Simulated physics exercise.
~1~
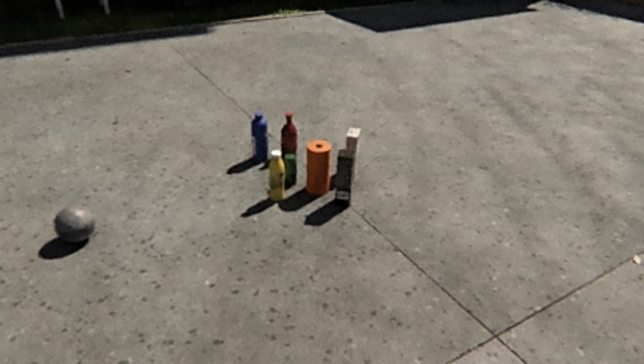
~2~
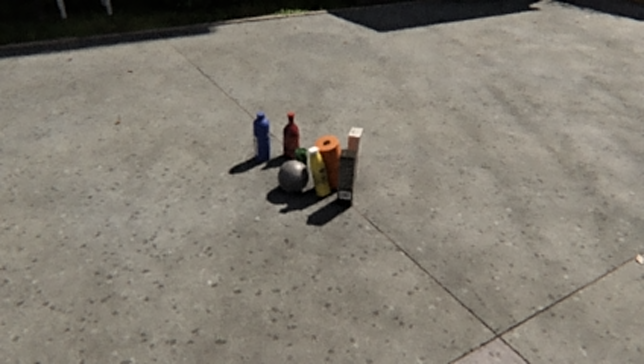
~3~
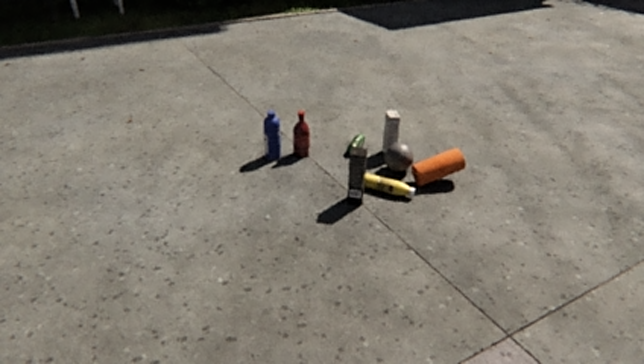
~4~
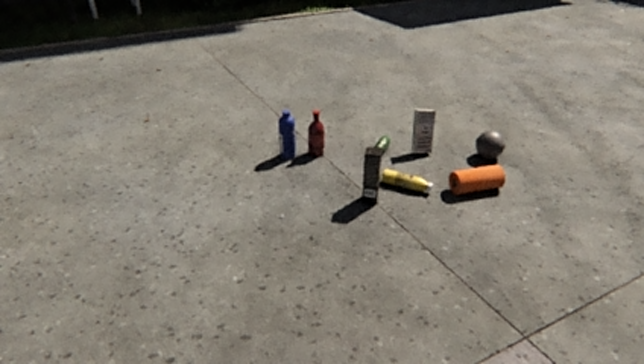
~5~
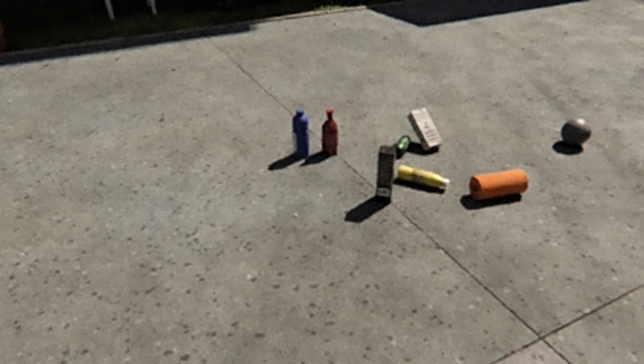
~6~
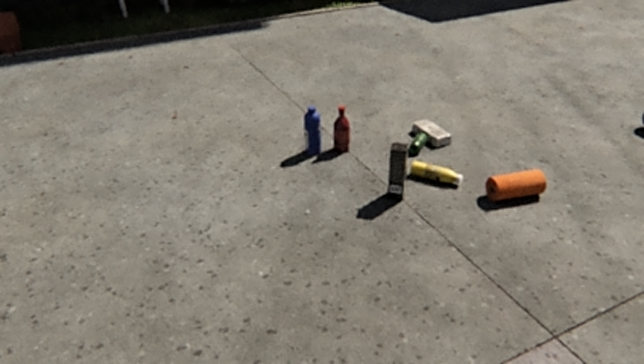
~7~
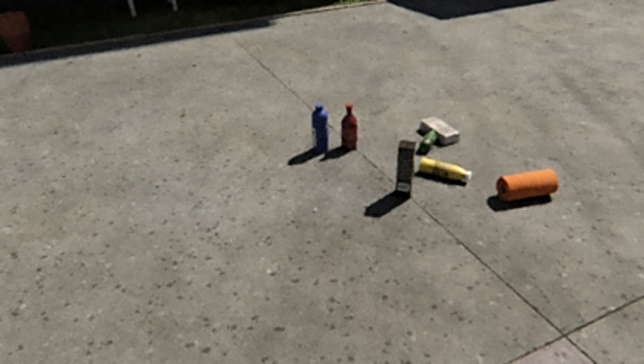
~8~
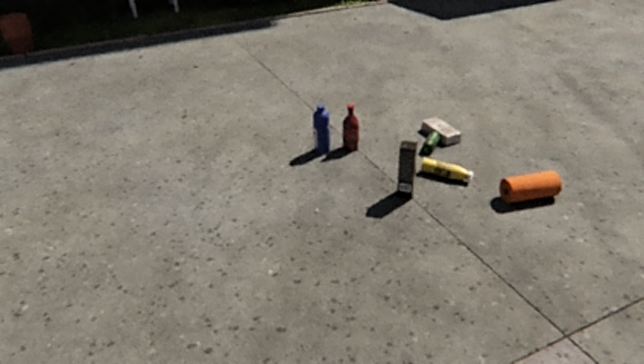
On sunlit paving, a grey ball rolling right into bottles and cartons, toppling four objects and leaving three standing.
